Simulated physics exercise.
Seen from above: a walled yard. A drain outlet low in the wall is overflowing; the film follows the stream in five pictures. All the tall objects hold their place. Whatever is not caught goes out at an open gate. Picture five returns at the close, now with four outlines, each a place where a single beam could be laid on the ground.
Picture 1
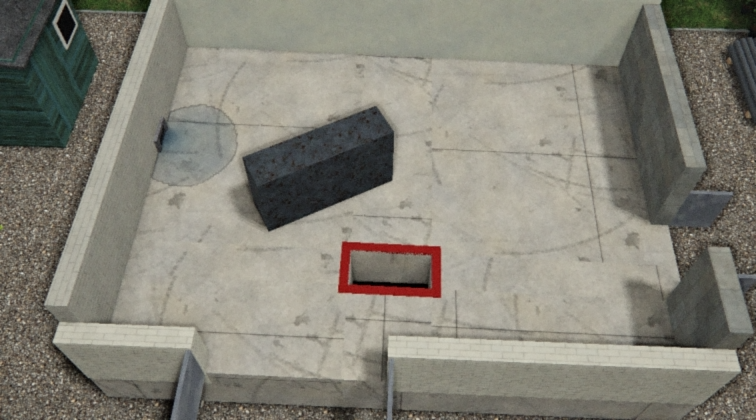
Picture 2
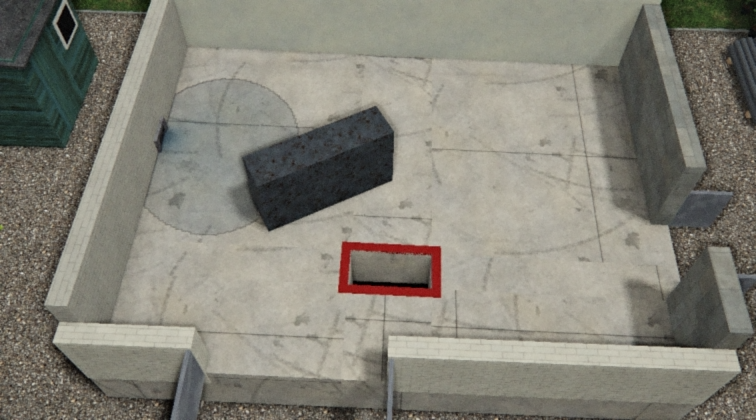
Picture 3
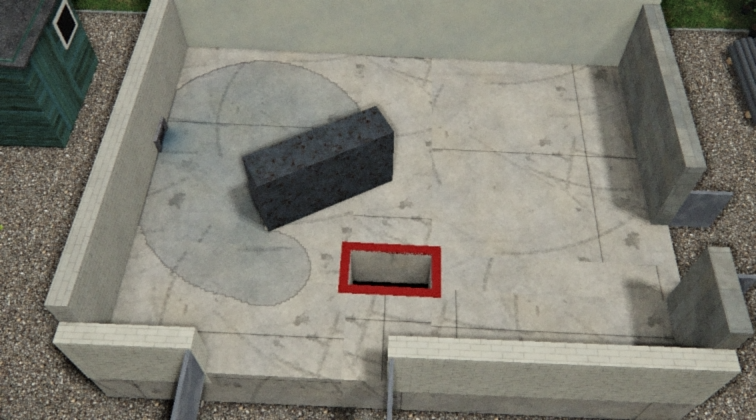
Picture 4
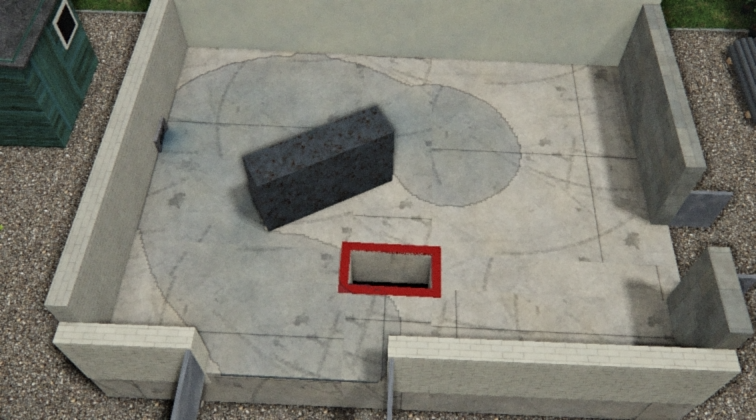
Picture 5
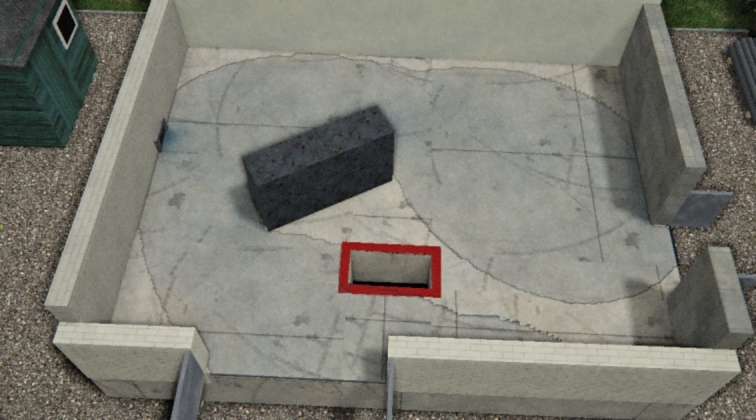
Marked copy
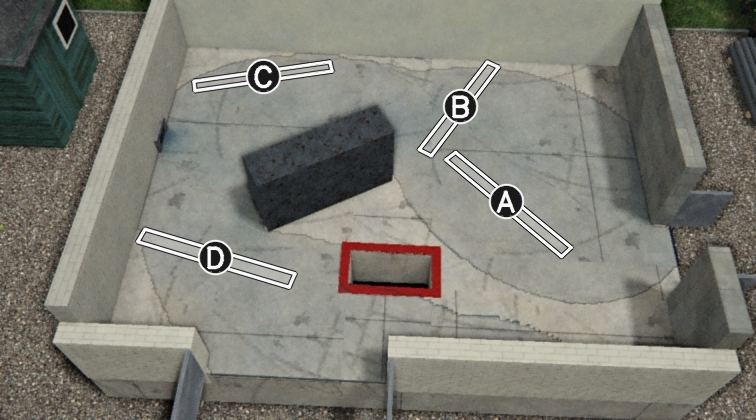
Water spreads from the left wall around a dark block and reaches the red-edged gully.
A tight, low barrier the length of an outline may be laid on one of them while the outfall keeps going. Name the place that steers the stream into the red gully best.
Use position D.
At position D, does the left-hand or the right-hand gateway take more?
The right gate.
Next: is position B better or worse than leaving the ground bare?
Position B is better.
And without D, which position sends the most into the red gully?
The answer is B.
In white, A from (450, 156) to (566, 251); B from (425, 152) to (492, 64); C from (194, 85) to (330, 66); D from (141, 235) to (292, 280).
With A, about 3 % of the stream goes into the red gully, about 96 % out by the gates.
With B, about 13 % of the stream goes into the red gully, about 84 % out by the gates.
With C, about 3 % of the stream goes into the red gully, about 96 % out by the gates.
With D, about 25 % of the stream goes into the red gully, about 74 % out by the gates.
